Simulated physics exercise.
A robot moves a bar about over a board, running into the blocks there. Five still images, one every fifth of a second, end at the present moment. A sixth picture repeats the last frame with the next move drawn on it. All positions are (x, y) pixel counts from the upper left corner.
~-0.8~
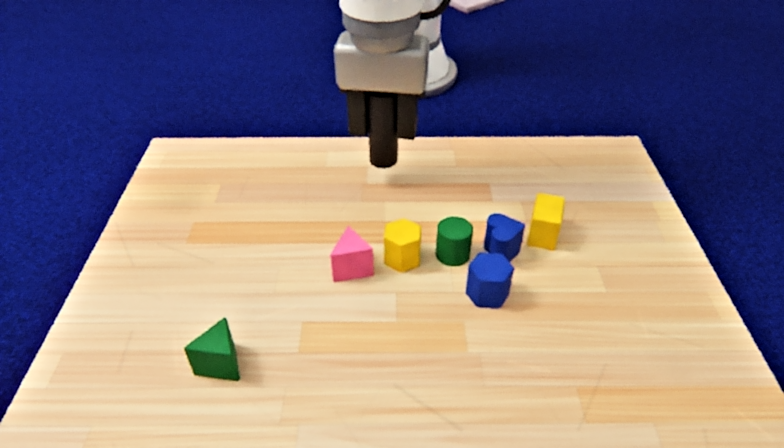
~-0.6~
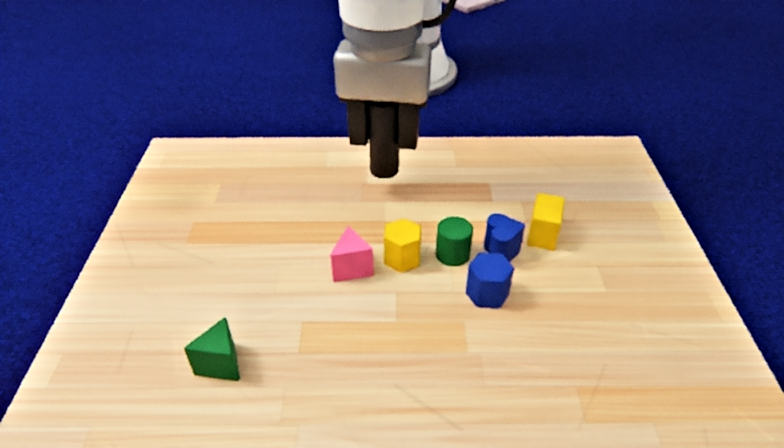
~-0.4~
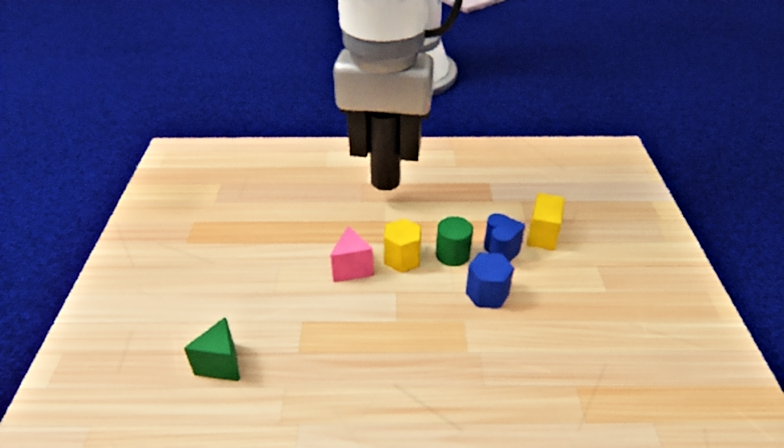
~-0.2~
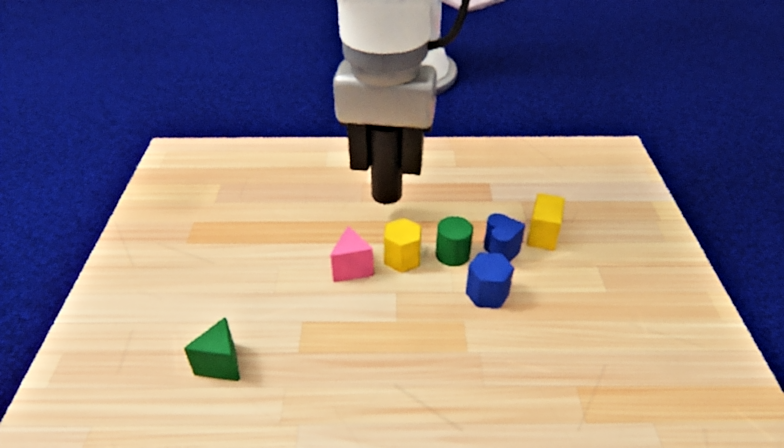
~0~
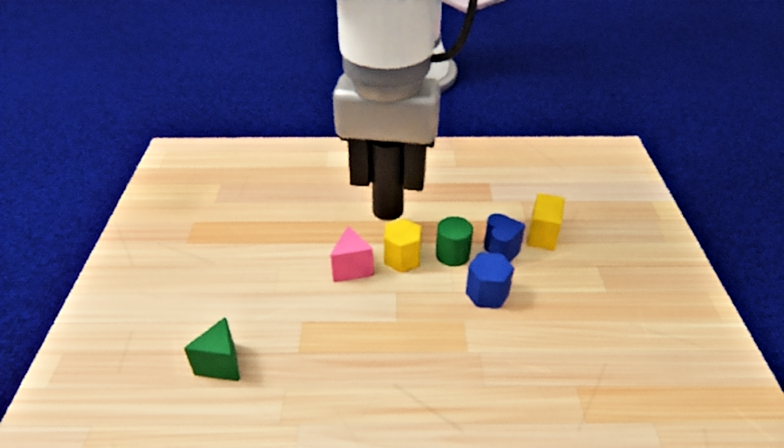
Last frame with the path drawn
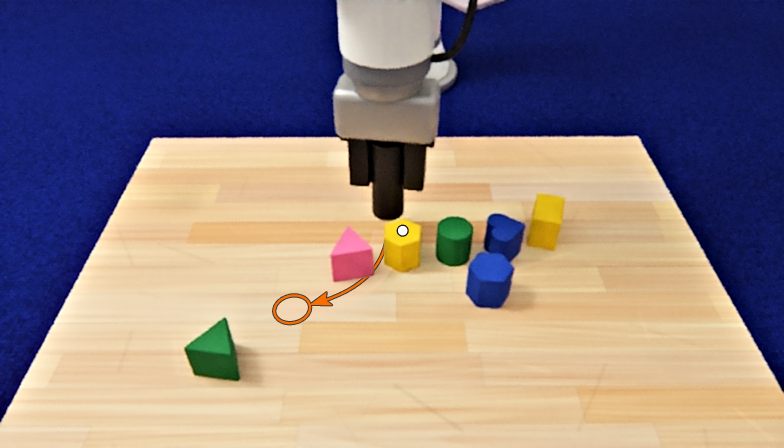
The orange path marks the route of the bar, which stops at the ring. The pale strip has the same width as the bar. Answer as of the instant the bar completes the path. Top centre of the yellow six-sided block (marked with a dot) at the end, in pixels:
The middle of the upper face of the yellow six-sided block will lie at about (408, 249) in the picture.
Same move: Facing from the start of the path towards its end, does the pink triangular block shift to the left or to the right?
With start-to-end as forward, it shifts right.
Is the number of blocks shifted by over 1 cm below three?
It seems so.
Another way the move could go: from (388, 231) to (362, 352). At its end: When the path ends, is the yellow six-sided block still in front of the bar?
Short answer: No.
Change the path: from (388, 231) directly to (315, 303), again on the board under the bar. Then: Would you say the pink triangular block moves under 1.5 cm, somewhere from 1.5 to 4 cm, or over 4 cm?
The move is long, over 4 cm.
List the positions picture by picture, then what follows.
Bar tip at (384, 161); block tops, pink triangular block at (350, 242); yellow six-sided block at (403, 231); green round block at (455, 227), in the first picture.
Bar at (385, 170); blocks unchanged, in the second picture.
Bar at (386, 182); blocks unchanged, in the third picture.
Bar at (387, 195); blocks unchanged, in the fourth picture.
Bar at (388, 211); pink triangular block at (350, 242); yellow six-sided block at (403, 231); green round block at (455, 227), in the fifth picture.
Path on the board, from (388, 231) over (377, 264) and (343, 293) to (292, 309); the dot is on the yellow six-sided block.
The first path, step by step. One third of the way, bar at (376, 244); pink triangular block at (347, 245); yellow six-sided block at (408, 249), turned 45° anticlockwise.
Two thirds of the way, bar at (341, 273); pink triangular block at (308, 262), turned 60° clockwise; yellow six-sided block at (408, 249), turned 45° anticlockwise.
At the end, bar at (288, 288); pink triangular block at (267, 265), turned 90° clockwise; yellow six-sided block at (408, 249), turned 45° anticlockwise; green round block in place.
